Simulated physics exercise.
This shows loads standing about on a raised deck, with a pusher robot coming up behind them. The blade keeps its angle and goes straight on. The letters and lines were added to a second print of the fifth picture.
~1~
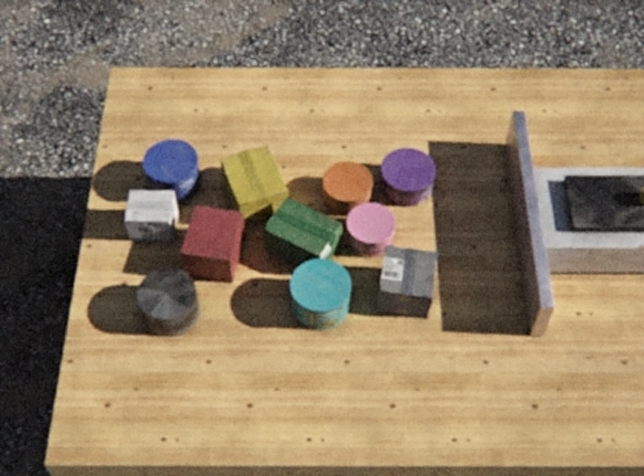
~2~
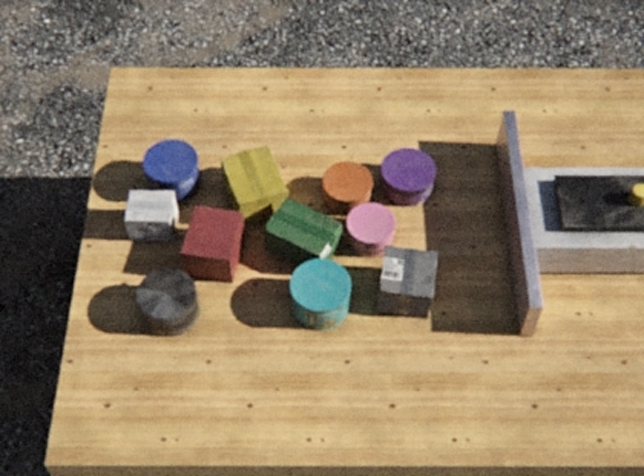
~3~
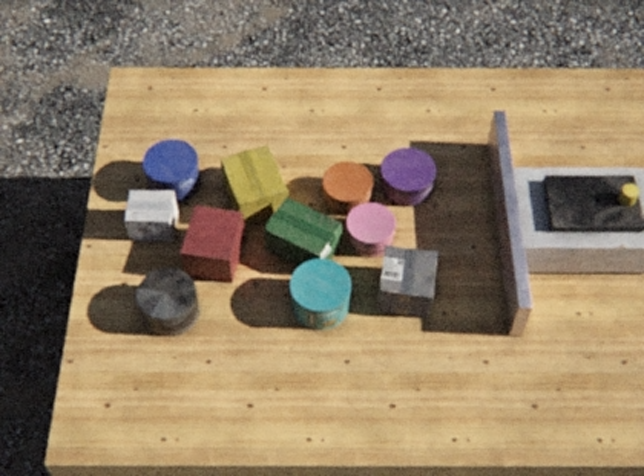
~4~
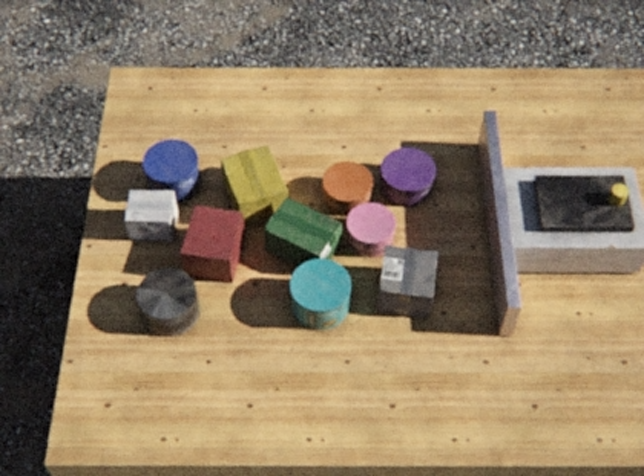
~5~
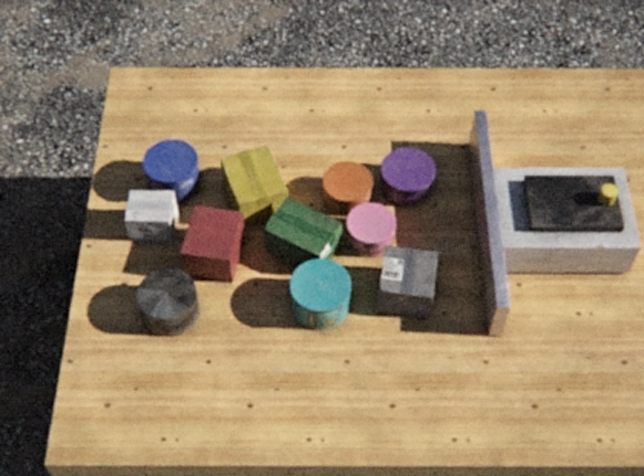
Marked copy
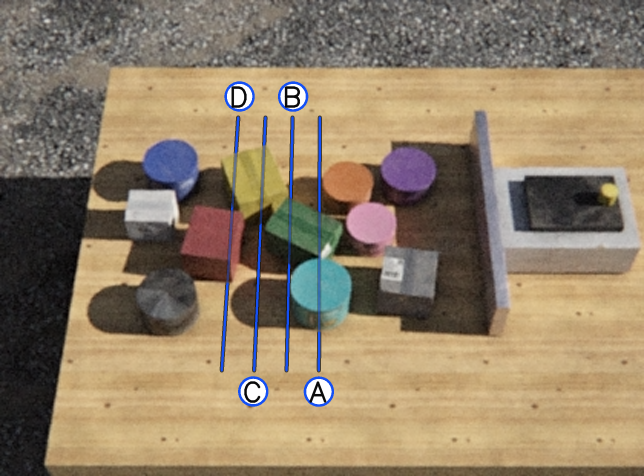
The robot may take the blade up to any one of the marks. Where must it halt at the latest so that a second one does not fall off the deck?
Line D.
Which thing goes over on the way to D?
The white parcel goes over.
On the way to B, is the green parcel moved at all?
Yes.
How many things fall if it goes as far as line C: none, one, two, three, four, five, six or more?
By then, none.
On the marked copy, A at (319, 233); B at (290, 233); C at (260, 233); D at (231, 233).
Taking D. A third of the way, robot (471, 202); turquoise pail (308, 295); purple pail (359, 176).
Two thirds of the way, robot (378, 202); white parcel (130, 207); blue pail (155, 166).
When it is over, robot (308, 202); white parcel over the edge; blue pail (102, 157); one fallen.
As for the rest, A is within the limit but short; B is within the limit but short; C is within the limit but short.
